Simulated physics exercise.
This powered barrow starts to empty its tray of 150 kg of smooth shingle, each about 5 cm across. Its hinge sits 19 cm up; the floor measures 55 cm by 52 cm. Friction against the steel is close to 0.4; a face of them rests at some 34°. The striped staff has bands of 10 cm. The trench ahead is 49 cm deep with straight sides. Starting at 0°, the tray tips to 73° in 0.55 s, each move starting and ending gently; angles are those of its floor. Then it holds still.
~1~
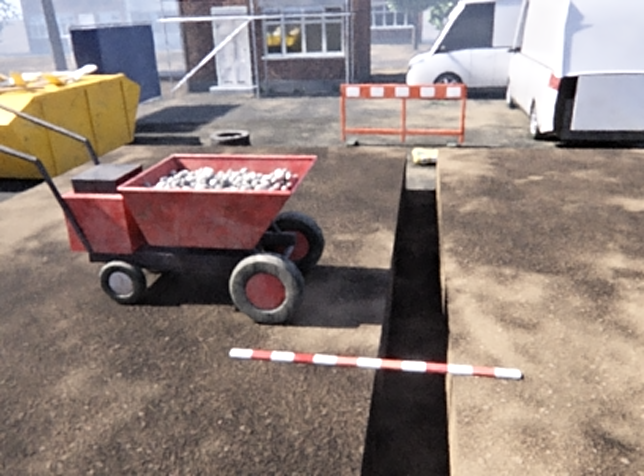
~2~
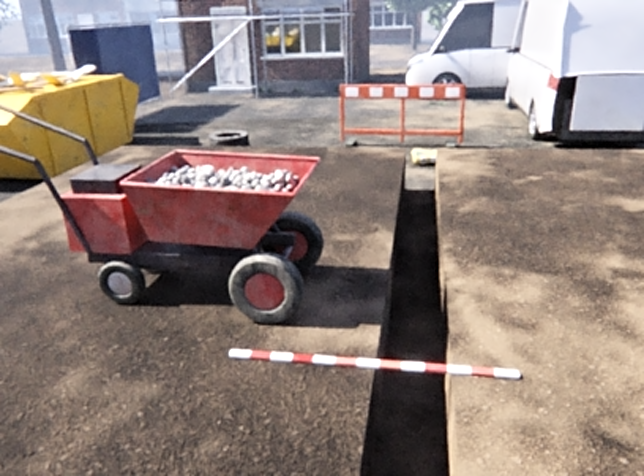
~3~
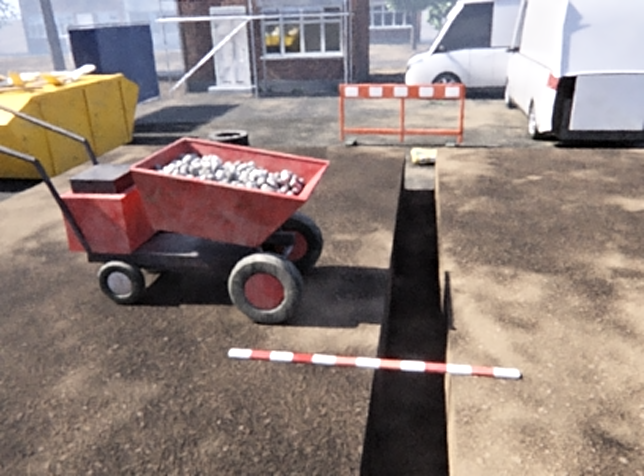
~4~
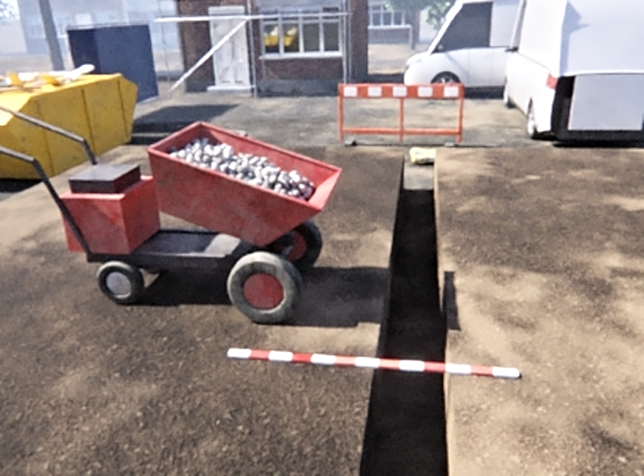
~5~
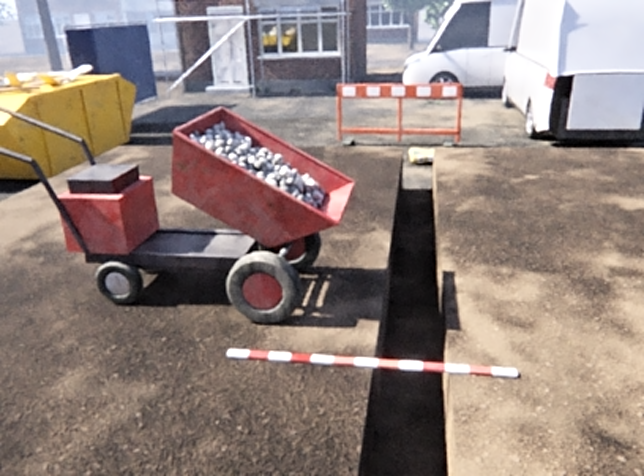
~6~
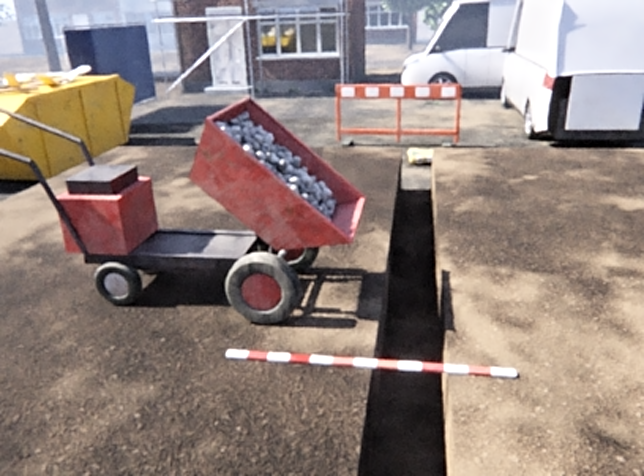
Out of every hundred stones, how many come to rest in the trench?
Some 69 per cent of it.
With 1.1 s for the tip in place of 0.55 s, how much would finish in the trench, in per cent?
In that case some 90 per cent.
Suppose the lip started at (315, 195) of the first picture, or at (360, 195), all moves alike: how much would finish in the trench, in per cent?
First some 45, then 10 per cent.
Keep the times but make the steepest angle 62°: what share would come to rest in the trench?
Then about 65 per cent.
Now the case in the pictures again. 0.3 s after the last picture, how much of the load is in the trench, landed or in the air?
About 30 per cent by then.
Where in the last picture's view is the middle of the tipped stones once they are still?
Their middle is at about (425, 361).
Then, 0.1 s after the last picture the floor is at 61°, 100 % in the tray; the foremost stones are at (357, 237).
Then, 0.3 s after the last picture the floor is at 73°, 68 % in the tray, 32 % in the trench; the foremost stones are at (440, 324).
Then, 0.7 s after the last picture the floor is at 73°, 9 % in the tray, 59 % in the trench, 31 % past the trench; the foremost stones are at (634, 302).
Then, 2.7 s after the last picture the floor is at 73°, 0 % in the tray, 69 % in the trench, 31 % past the trench; the foremost stones are past the picture's edge.
